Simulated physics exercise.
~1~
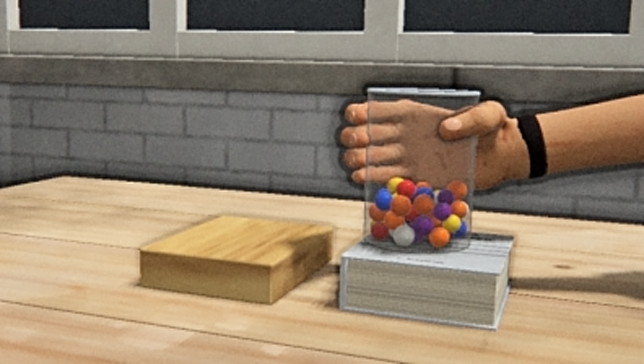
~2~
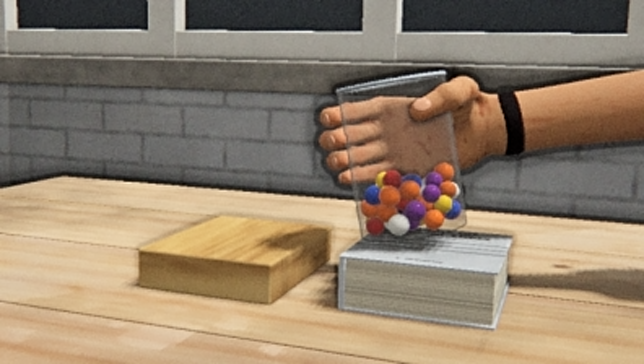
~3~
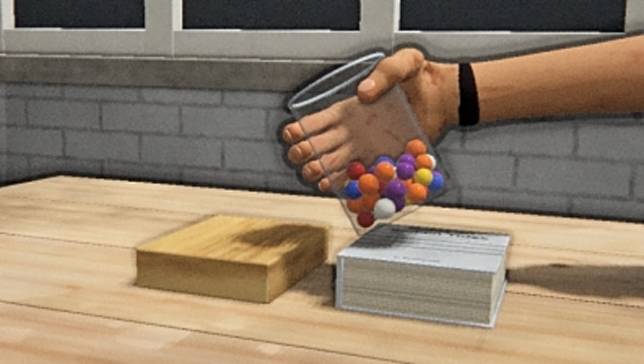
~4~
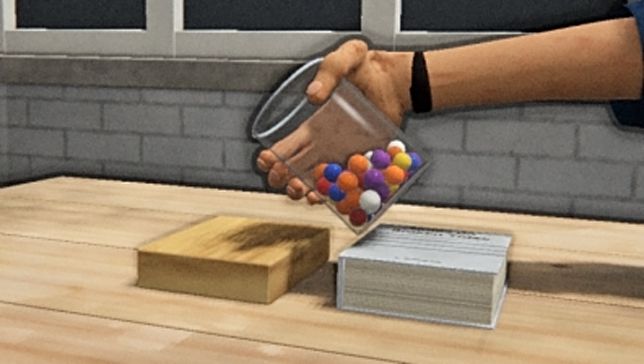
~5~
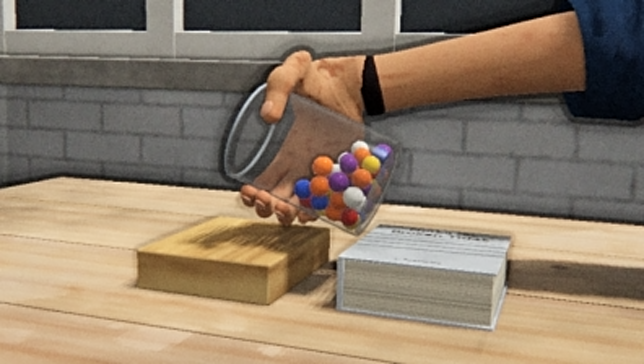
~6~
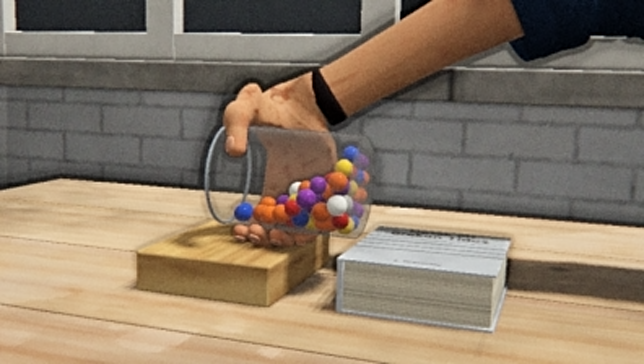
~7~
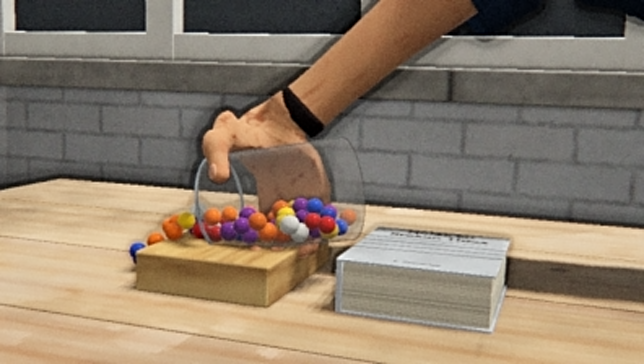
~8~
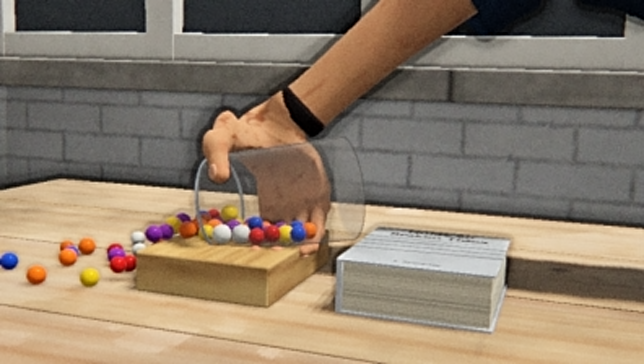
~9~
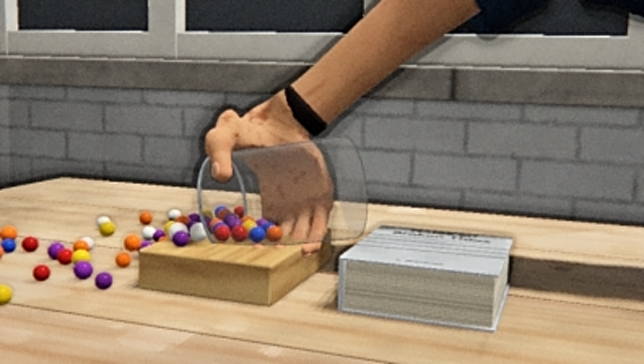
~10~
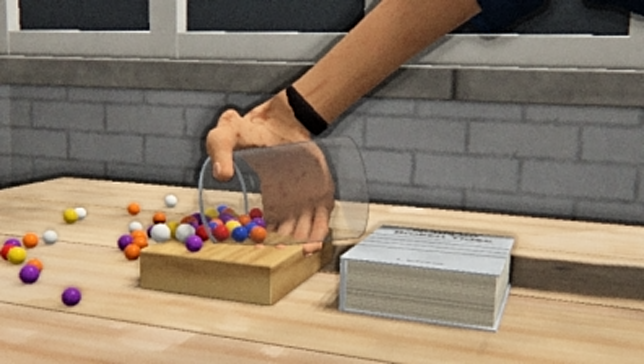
A hand tipping a clear glass of colourful marbles leftward onto a wooden block, most spilling across the table, some staying inside.
